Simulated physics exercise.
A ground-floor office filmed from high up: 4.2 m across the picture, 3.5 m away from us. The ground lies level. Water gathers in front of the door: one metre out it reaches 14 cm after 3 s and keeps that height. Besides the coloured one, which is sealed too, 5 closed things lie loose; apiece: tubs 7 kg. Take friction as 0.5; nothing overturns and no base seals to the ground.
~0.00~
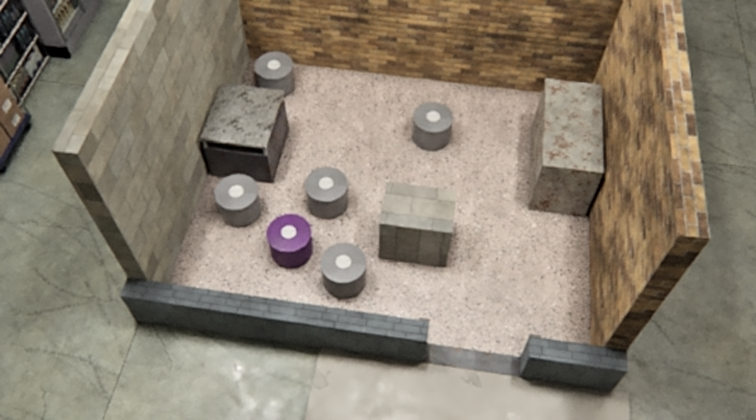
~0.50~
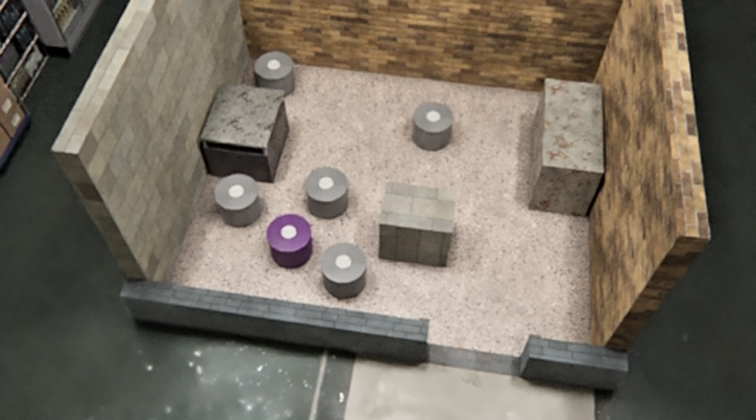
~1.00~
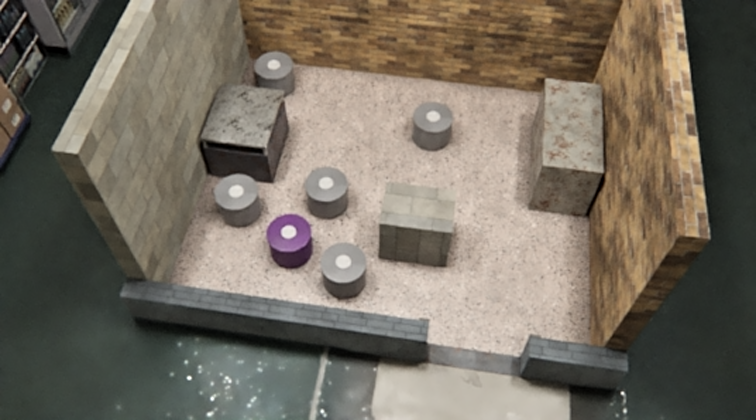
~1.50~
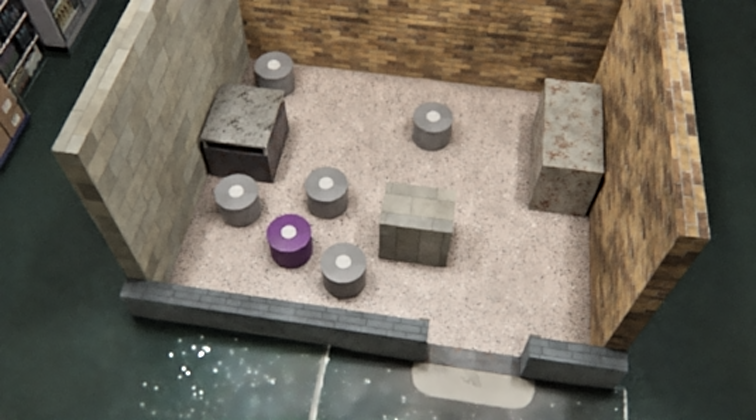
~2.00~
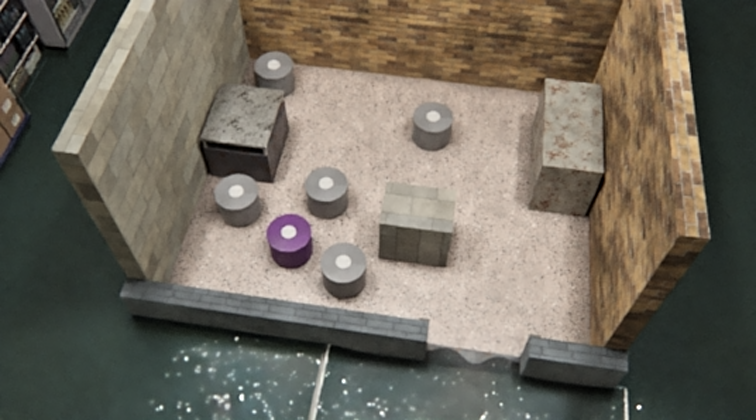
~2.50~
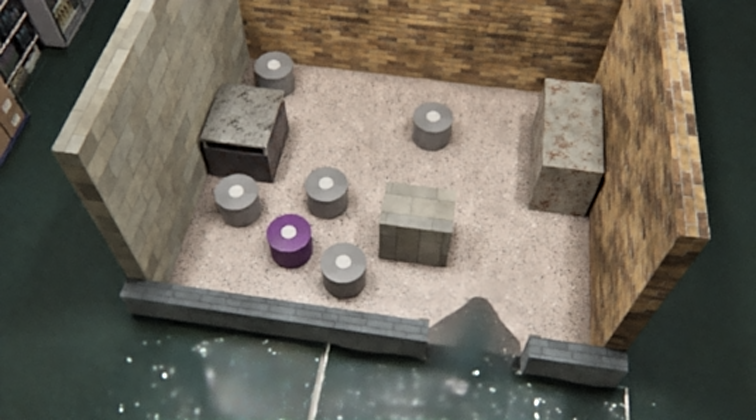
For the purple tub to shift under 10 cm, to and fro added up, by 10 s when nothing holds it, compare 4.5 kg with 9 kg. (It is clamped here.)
Verdict: The smaller load will do.
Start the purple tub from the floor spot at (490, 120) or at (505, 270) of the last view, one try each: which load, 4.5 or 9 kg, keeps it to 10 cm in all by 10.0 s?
In turn: Neither is enough; neither holds.
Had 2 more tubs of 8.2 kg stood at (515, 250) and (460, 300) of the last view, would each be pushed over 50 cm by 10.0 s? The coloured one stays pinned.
In turn: Past it, more.
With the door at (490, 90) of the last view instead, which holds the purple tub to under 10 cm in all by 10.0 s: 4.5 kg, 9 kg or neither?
Then the lower weight is enough.
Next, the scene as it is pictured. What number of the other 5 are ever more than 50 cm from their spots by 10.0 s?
0 of them.
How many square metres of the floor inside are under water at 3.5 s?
Roughly 2.0 m2.
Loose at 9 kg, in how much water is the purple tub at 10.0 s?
About 2 cm.
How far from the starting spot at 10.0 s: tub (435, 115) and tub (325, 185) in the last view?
In that order: 10 cm, 0 cm.
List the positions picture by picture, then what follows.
In the first frame, the purple tub at (289, 232) rests on the ground; water covers 0.0 m2; 0 of 6 have shifted.
In the second frame, the purple tub at (289, 232), on the bottom; water covers 0.0 m2; 0 of 6 have shifted.
In the third frame, the purple tub at (289, 232) rests on the ground; water covers 0.0 m2; 0 of 6 have shifted.
In the fourth frame, the purple tub at (289, 232), on the bottom; water covers 0.0 m2; 0 of 6 have shifted.
In the fifth frame, the purple tub at (289, 232) rests on the ground; water covers 0.0 m2; 0 of 6 have shifted.
In the sixth frame, the purple tub at (289, 232), on the bottom; 0.3 m2 under water; 0 of 6 have shifted.
After 3.5 s the purple tub would be 0 cm from its start with 4.5 kg and 0 cm from its start with 9 kg; 0 cm of water round it then.
After 4.5 s the purple tub would be 0 cm from its start with 4.5 kg and 0 cm from its start with 9 kg; 0 cm of water round it then.
After 7.0 s the purple tub would be 0 cm from its start with 4.5 kg and 0 cm from its start with 9 kg; 1 cm of water round it then.
After 10.0 s the purple tub would be 0 cm from its start with 4.5 kg and 0 cm from its start with 9 kg; 2 cm of water round it then.
